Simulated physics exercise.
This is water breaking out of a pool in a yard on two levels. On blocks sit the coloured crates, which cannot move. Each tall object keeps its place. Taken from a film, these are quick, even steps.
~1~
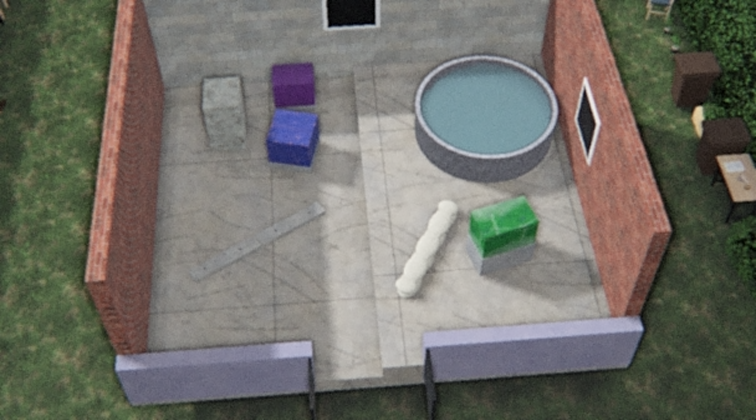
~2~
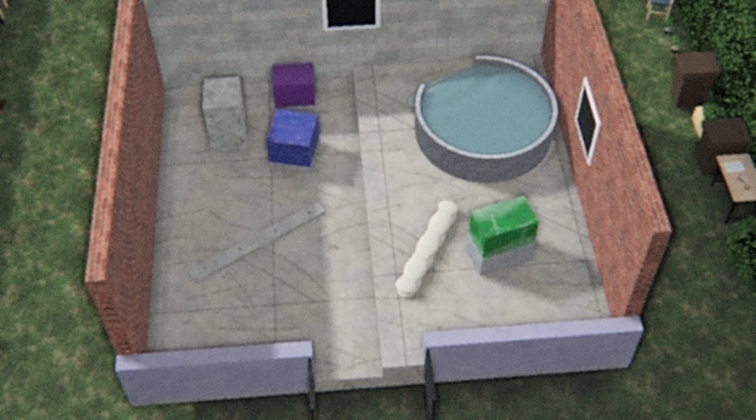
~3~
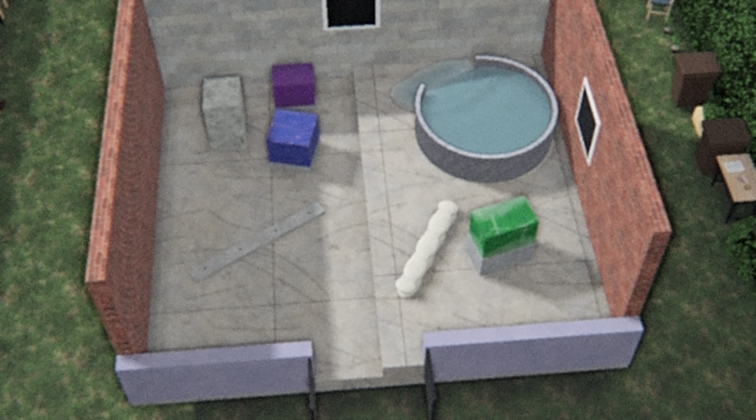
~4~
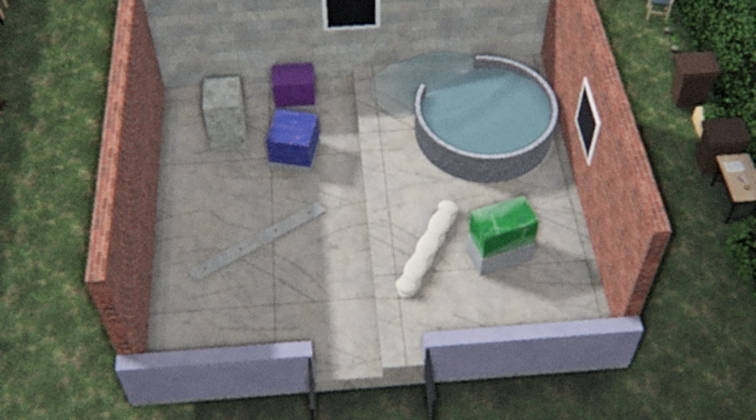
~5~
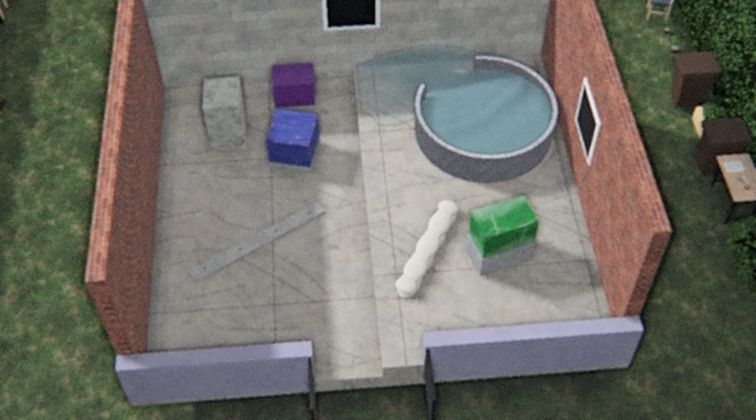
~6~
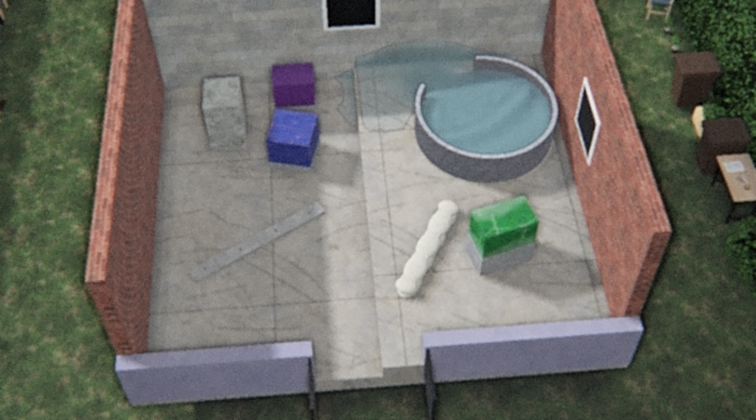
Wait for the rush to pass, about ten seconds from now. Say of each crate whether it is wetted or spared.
As I see it, the purple crate is going to get water on it; the green crate is going to stay free of water; the blue crate is going to get water on it.
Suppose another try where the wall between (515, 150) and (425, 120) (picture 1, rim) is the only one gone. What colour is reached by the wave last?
That would be the one in purple.
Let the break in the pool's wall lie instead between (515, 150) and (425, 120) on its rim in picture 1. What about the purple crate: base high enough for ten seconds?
Taking them one by one, the purple crate stays clear.
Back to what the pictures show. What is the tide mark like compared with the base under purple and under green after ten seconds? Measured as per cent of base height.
The first reaches around 330 in a hundred, the second around 10.
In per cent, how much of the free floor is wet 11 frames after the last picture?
That's roughly 20 per cent.
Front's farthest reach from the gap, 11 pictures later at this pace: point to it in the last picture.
The front tops out at about (165, 91).
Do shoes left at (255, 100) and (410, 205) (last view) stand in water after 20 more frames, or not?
First spot inundated, second spot spared.
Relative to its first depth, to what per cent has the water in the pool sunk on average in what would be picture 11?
Around 70 percent, give or take.
A moment on, water covers 10 % of the floor; the purple crate water round its plinth, the green crate not reached, the blue crate not reached.
Next, water covers 20 % of the floor; the purple crate water round its plinth, the green crate not reached, the blue crate water round its plinth.
Then, water covers 35 % of the floor; the purple crate water round its plinth, the green crate not reached, the blue crate water round its plinth.
Later, water covers 60 % of the floor; the purple crate water round its plinth, the green crate water round its plinth, the blue crate water round its plinth.
In the end, water covers 75 % of the floor; the purple crate was topped, the green crate stayed above the water, the blue crate was topped.
